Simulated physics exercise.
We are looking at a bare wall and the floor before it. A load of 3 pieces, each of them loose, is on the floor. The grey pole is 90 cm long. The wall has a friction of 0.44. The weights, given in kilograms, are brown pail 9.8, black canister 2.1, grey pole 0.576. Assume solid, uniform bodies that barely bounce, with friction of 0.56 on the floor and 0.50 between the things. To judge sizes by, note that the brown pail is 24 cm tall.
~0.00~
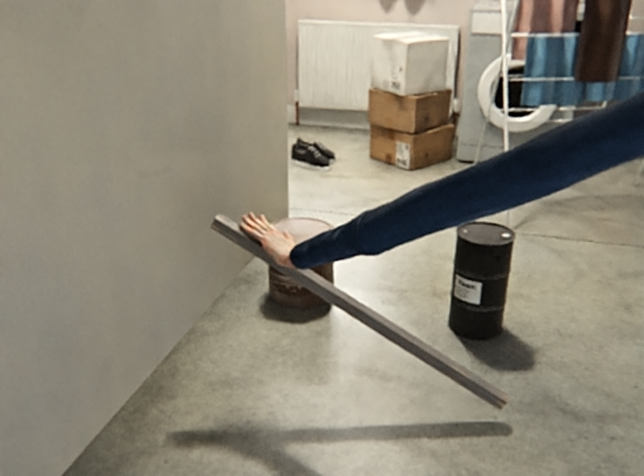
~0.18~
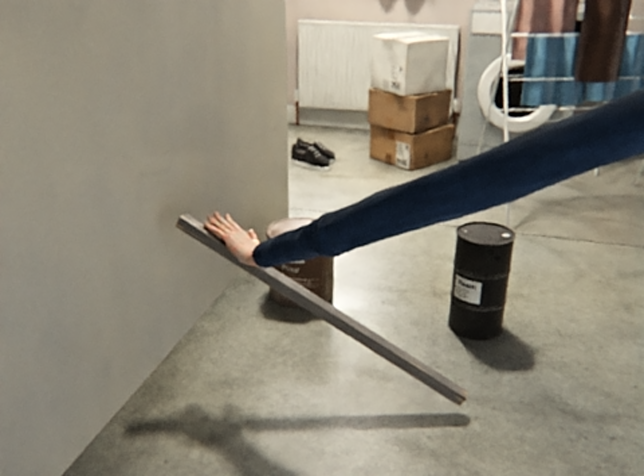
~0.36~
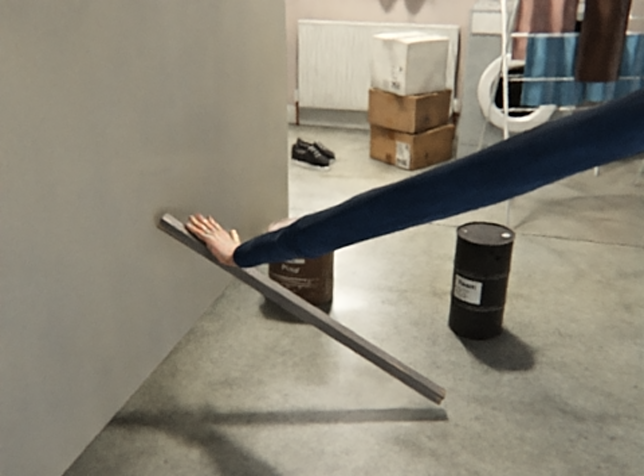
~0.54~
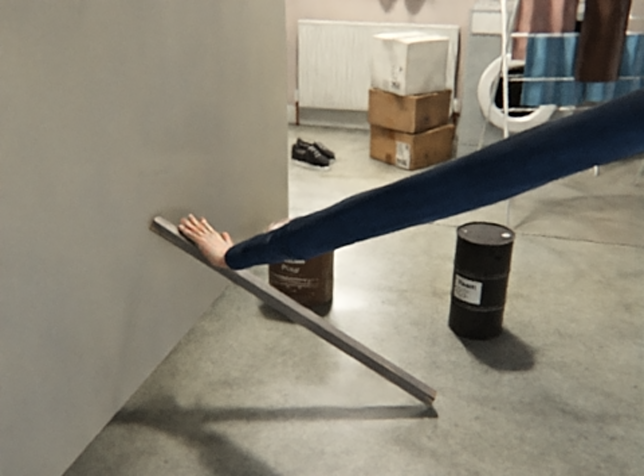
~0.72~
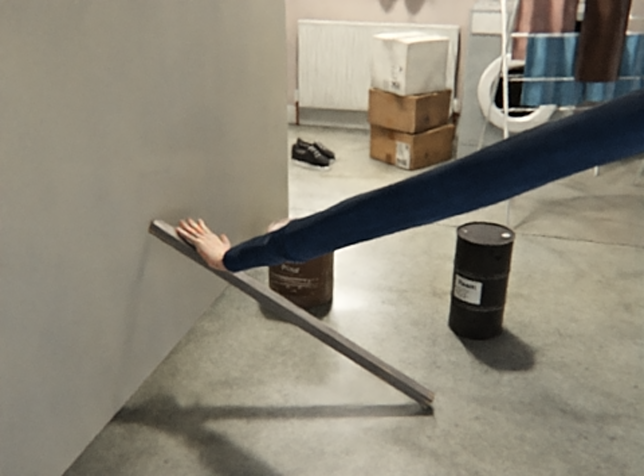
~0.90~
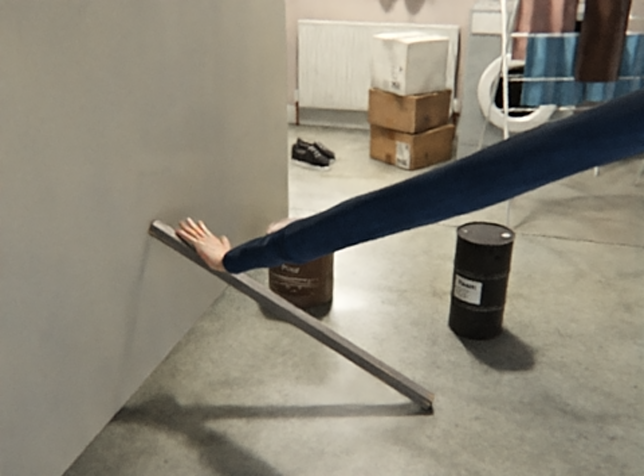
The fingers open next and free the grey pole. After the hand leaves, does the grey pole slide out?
Pretty sure it loses grip.
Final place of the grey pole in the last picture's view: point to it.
Look near (309, 380) in the last picture.
By 1.30 s, grey pole leaning 8° more than when let go near (300, 334).
By 1.40 s, grey pole leaning 19° more than when let go near (306, 358).
By 1.50 s, grey pole leaning 28° more than when let go near (309, 380).
When it is over (2.2 s), not toppled but over 10 cm from the start, grey pole; the other 2 within 10 cm of the start. End places, in pixels of the last picture, grey pole near (309, 380). The pole slips out.
